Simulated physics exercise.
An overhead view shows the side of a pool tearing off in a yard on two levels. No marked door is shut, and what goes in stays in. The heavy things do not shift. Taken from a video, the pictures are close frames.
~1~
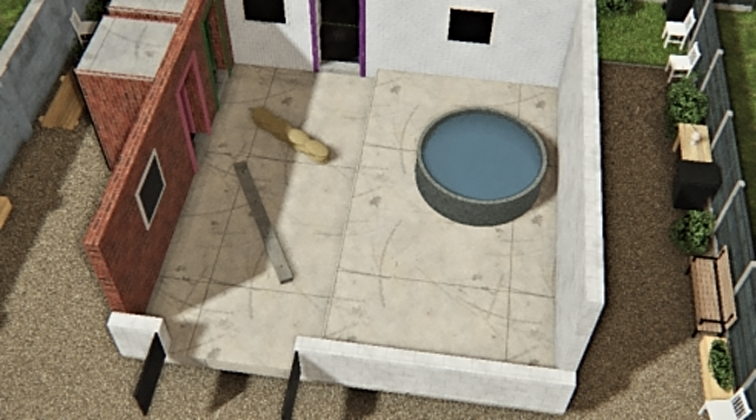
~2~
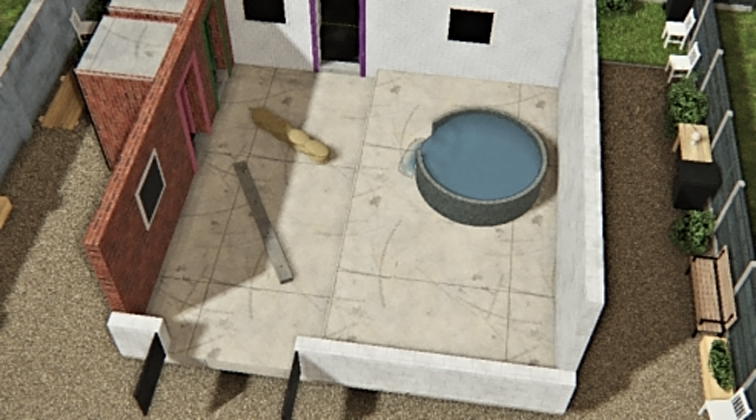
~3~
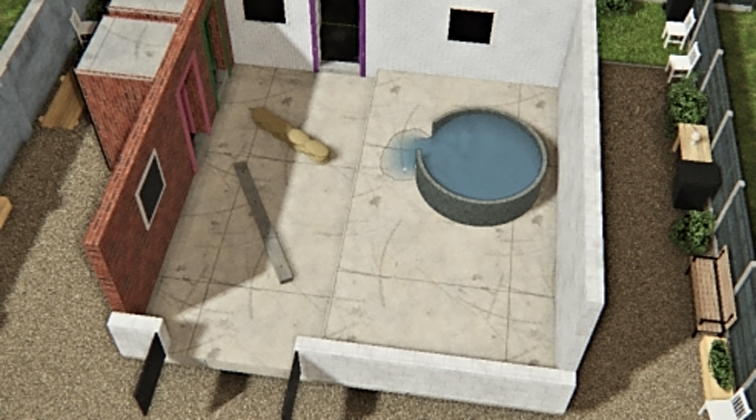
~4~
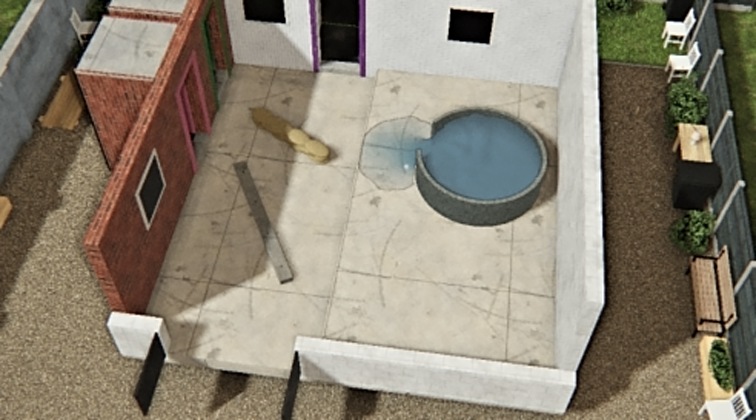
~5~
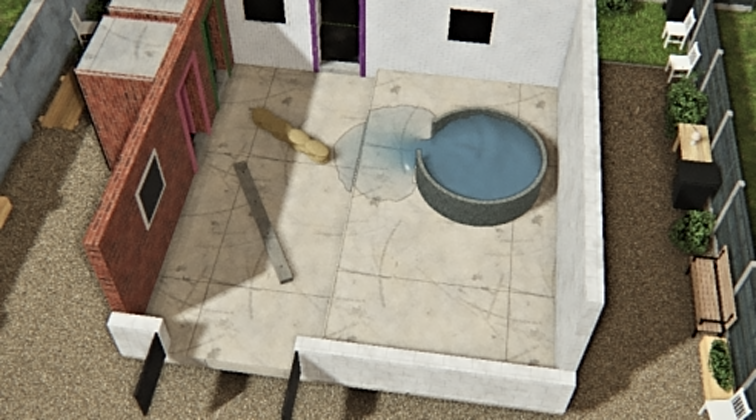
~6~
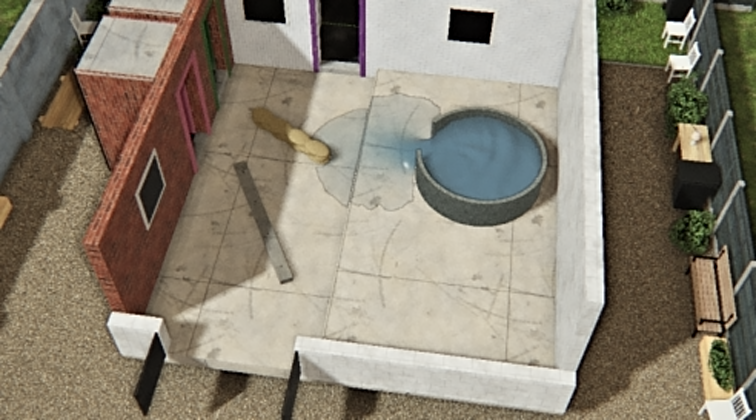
In the video, a round tank of water stands full in a walled, paved yard, then a gap opens in its left side and water pours out, spreading leftward across the pale paving to a yellowish object lying there.
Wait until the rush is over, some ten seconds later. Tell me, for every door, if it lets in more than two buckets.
Here it is: The pink door keeps it to two or fewer; the purple door keeps it to two or fewer; the green door keeps it to two or fewer.
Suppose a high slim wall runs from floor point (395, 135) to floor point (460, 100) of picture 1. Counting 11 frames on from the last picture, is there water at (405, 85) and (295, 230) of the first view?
Note: Point one left unsoaked, point two drenched.
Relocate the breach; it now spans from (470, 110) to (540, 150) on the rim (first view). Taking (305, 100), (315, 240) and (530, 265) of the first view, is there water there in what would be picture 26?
Point one reached; point two not reached; point three reached.
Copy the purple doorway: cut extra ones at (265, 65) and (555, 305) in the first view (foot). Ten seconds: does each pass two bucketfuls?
Lab note, doors in listed order: Over the limit, under the limit.
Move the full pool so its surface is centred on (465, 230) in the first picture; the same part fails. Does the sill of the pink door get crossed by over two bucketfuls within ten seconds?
Pink: Above the limit.
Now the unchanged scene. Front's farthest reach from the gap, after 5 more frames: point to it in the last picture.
The wet edge reaches furthest near (240, 99).
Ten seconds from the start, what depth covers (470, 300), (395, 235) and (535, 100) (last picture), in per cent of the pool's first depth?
Some 0, 0 and 2 in a hundred.
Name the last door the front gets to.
I pick the door marked pink.
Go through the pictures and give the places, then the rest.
The first picture shows the round tank at (481, 156) is whole and still.
In the second picture, the front is at (407, 173), out from the gap at (423, 153).
In the third picture, water pours out at (423, 153) and has run to (385, 169).
In the fourth picture, the front is at (361, 147), out from the gap at (423, 153).
In the fifth picture, water pours out at (423, 153) and has run to (340, 145).
In the sixth picture, water pours out at (423, 153) and has run to (318, 136).
A moment on, water covers 25 % of the floor; the pink door not reached, the purple door wet at the sill, nothing in, the green door not reached.
Next, water covers 30 % of the floor; the pink door not reached, the purple door wet at the sill, nothing in, the green door wet at the sill, nothing in.
Then, water covers 35 % of the floor; the pink door wet at the sill, nothing in, the purple door under two buckets in, the green door under two buckets in.
Later, water covers 55 % of the floor; the pink door wet at the sill, nothing in, the purple door under two buckets in, the green door under two buckets in.
In the end, water covers 55 % of the floor; the pink door wet at the sill, nothing in, the purple door under two buckets in, the green door under two buckets in.
